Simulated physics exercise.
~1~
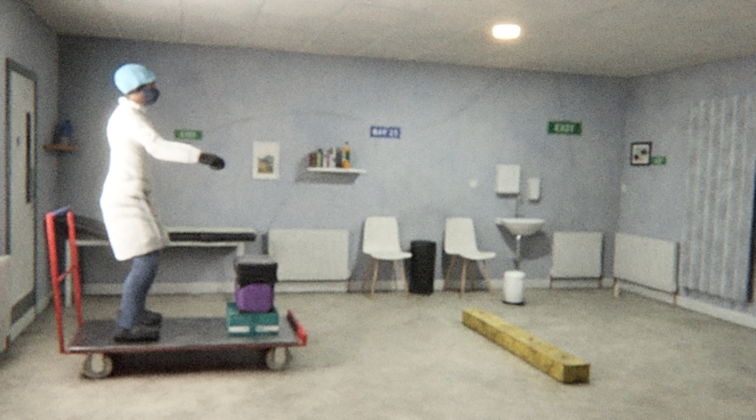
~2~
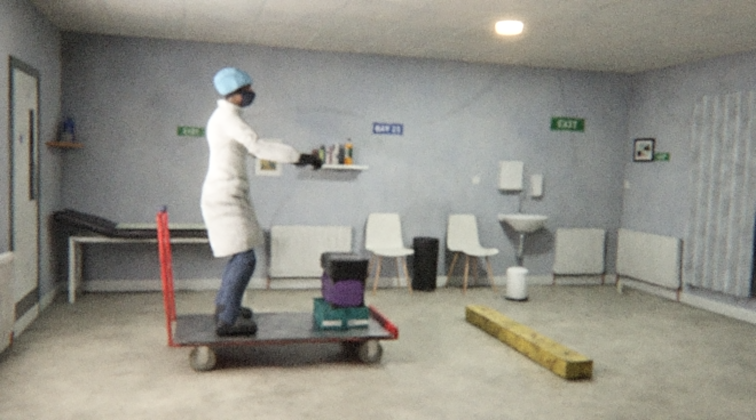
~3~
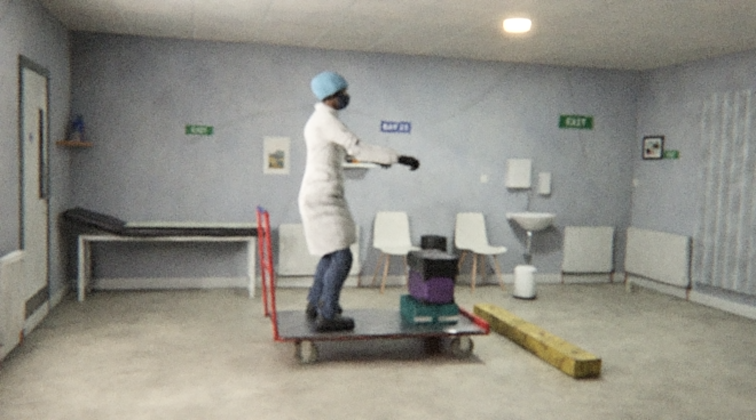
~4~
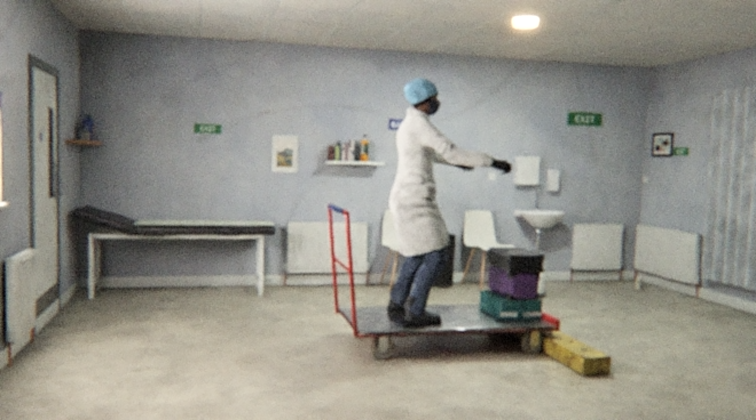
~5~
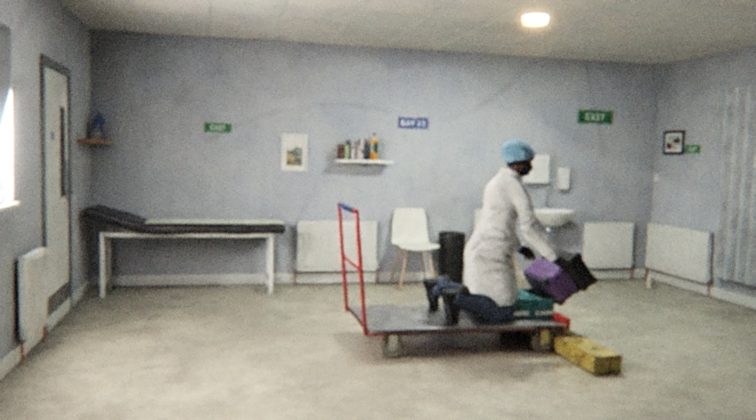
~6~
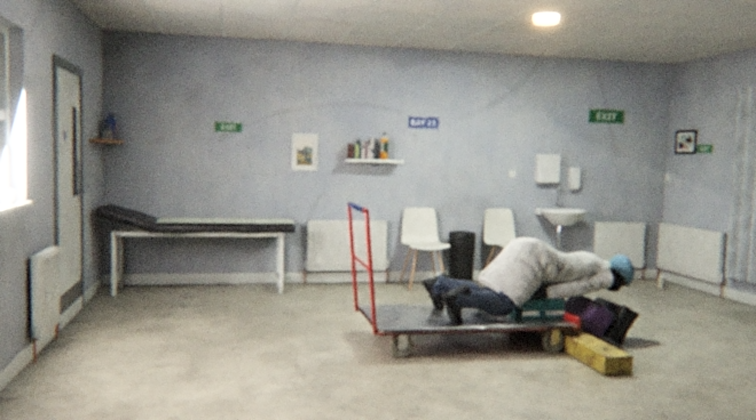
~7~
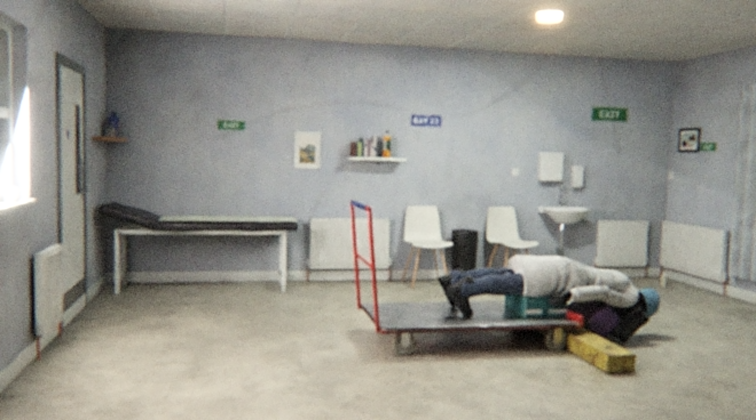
At the start, a figure in a white coat and blue cap stands on a flatbed trolley with arms stretched forward, behind a stack of black, purple and teal cases, in a grey-blue room. The trolley rolls right toward a low yellow kerb on the floor. It stops against the kerb, and the rider drops low as the black and purple cases tip over the front. The rider pitches forward face down over the teal case. Finally, the body lies stretched out, head beyond the front edge beside the two fallen cases, while the teal one stays aboard.
